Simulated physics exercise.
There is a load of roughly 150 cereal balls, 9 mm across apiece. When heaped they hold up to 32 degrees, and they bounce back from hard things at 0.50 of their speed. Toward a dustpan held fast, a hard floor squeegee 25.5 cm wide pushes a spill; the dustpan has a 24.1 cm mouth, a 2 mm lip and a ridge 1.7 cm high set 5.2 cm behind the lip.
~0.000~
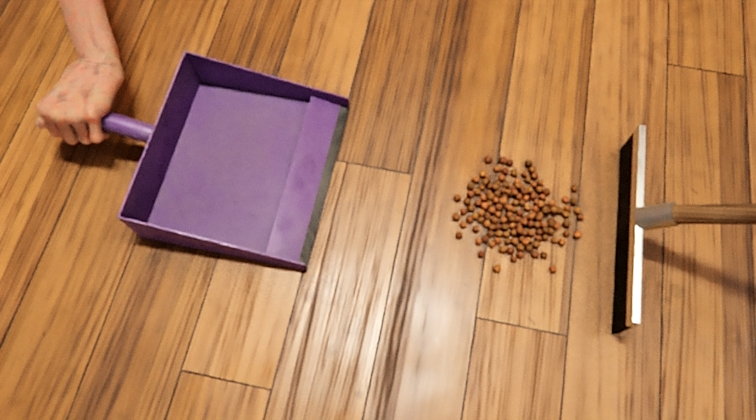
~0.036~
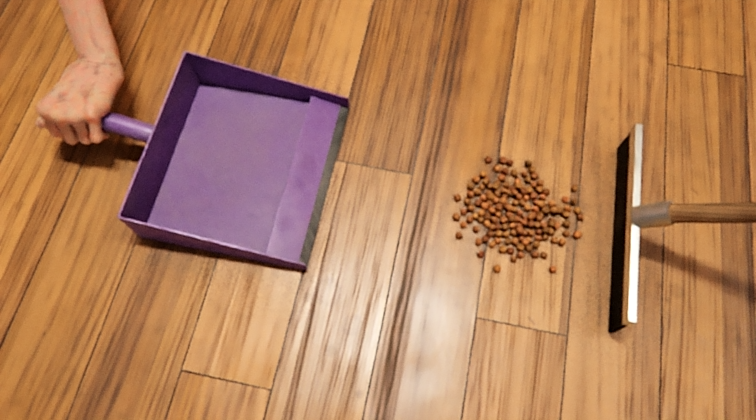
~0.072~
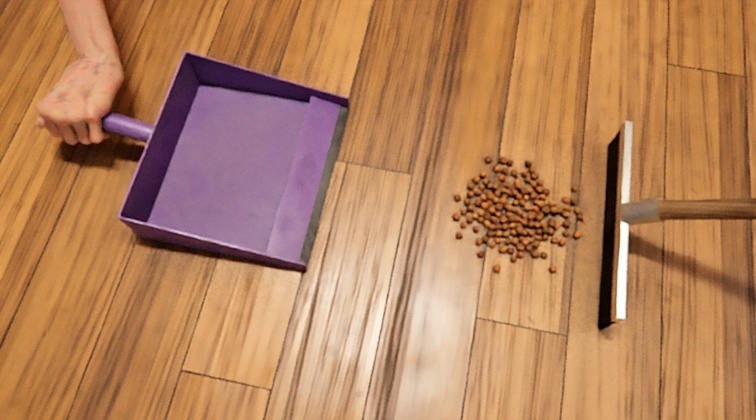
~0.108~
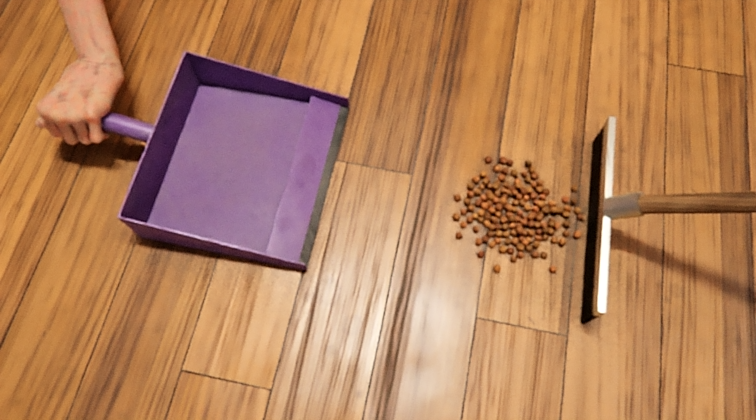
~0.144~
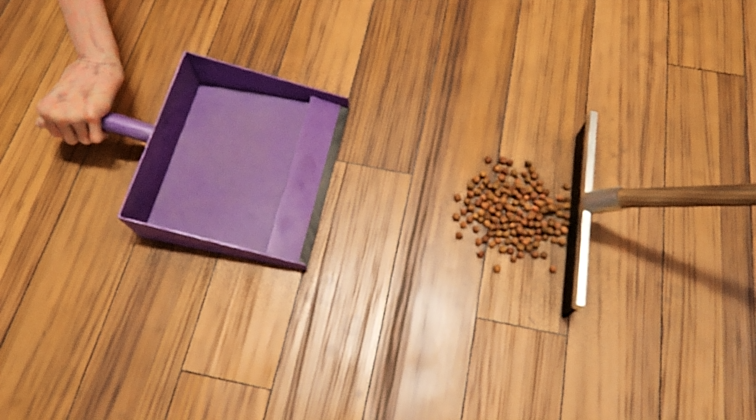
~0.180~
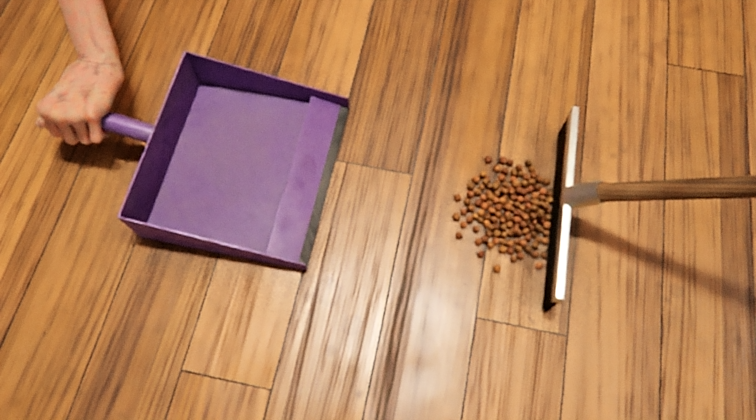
The clip opens on a wooden floor with a purple dustpan held still by a hand at left, a loose pile of small brown balls, and a squeegee at right. The squeegee slides left, meets the pile's right edge, and pushes the nearest balls closer together.
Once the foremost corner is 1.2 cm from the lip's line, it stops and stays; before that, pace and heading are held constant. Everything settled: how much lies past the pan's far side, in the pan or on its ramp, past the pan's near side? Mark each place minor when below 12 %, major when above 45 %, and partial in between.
Far side - minor; pan - major; near side - minor.
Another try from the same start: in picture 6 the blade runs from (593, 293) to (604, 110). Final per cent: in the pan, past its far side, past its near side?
You'd see pan at 5, far at 30 and near at 0.
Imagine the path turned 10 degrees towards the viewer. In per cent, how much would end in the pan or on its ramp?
About 60 percent would end up there.
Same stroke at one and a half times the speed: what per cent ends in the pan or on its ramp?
About 60 %.
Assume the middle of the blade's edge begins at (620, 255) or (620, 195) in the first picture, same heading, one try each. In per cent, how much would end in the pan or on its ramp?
The two tries give some 60 % and some 45 %.
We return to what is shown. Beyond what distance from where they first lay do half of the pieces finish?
28 cm or thereabouts.
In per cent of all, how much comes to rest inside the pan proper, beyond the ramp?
Close to 10 per cent.
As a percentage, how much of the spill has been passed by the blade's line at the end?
Close to 5 percent.
Then, at 0.40 s, middle of the blade 15 cm from the lip; 0 % over the lip, far side 5 %, near side 0 %.
Then, at 0.54 s, middle of the blade 6 cm from the lip; 0 % over the lip, far side 5 %, near side 0 %.
After 0.82 s, middle of the blade 1 cm from the lip; 65 % over the lip, far side 10 %, near side 0 %.
At rest (1.5 s), far side 10 %, pan 60 %, near side 0 %, in front of the lip or behind the blade 30 %.
